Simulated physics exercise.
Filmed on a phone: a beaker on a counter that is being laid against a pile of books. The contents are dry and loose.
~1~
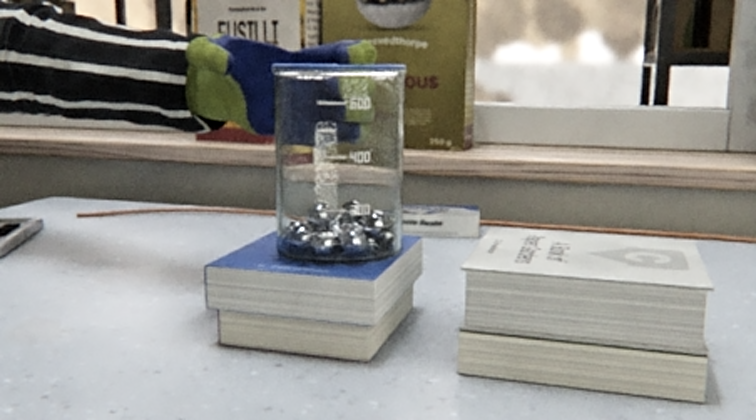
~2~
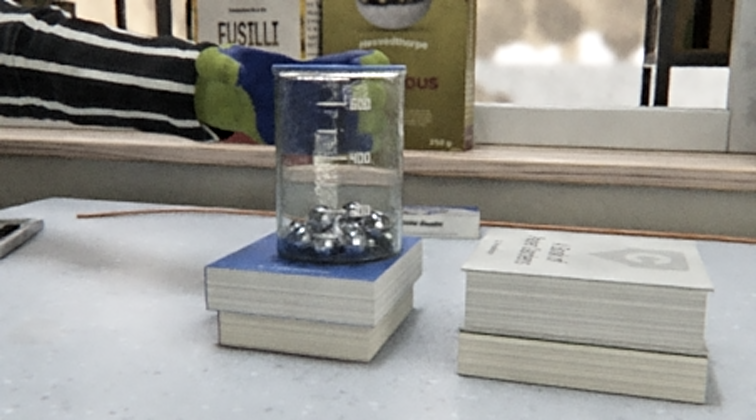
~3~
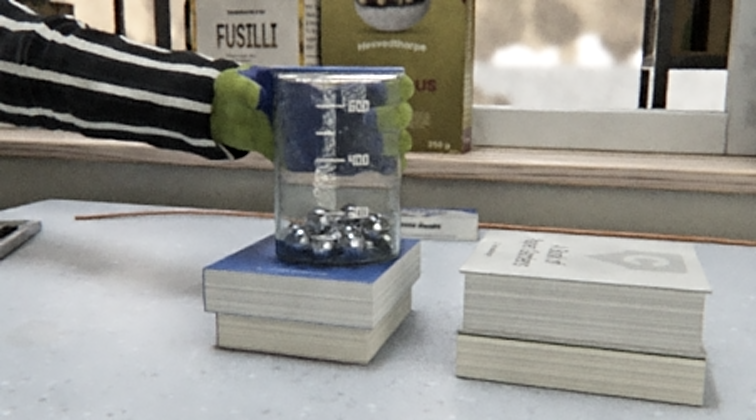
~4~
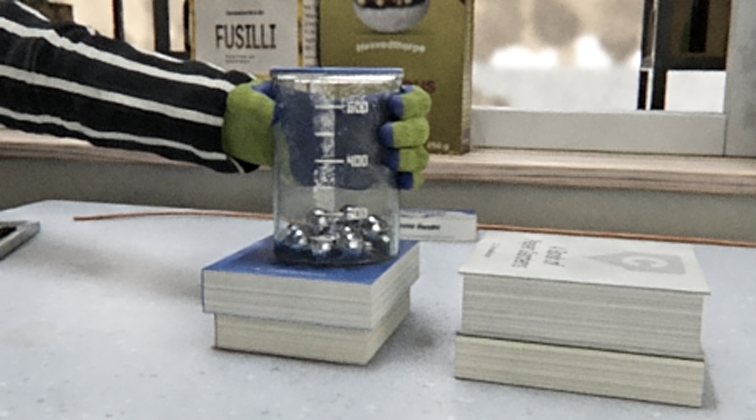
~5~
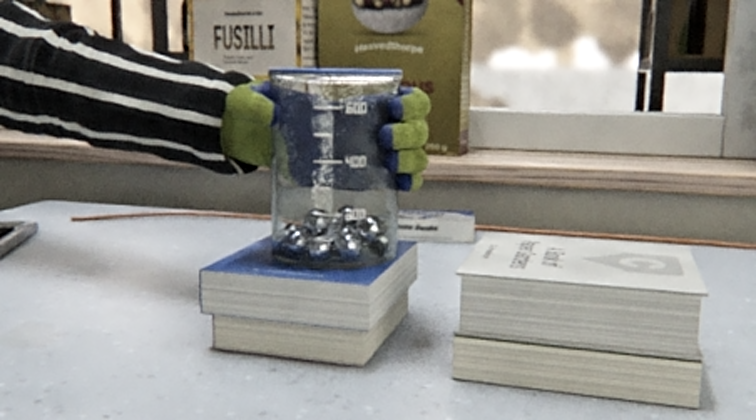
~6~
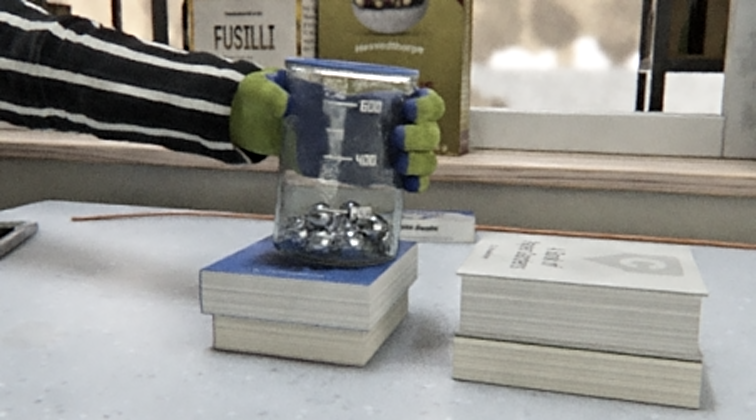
On a counter by a window, a gloved hand reaching behind a beaker of steel balls, gripping it and tilting it slightly.
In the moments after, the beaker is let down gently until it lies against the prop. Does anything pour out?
The filling stays inside.
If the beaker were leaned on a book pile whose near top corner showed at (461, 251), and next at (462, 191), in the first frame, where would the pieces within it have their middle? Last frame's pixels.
First near (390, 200), then near (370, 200).
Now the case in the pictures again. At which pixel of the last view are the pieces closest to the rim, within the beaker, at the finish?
At about (431, 234).
Then, 0.49 s after the last picture, the beaker leans 44°; everything is still inside.
Then, 0.91 s after the last picture, the beaker leans 75°; everything is still inside.
Then, 1.28 s after the last picture, the beaker rests on the book pile at 77°; everything is still inside.
At rest, the beaker rests on the book pile at 77°; everything is still inside.
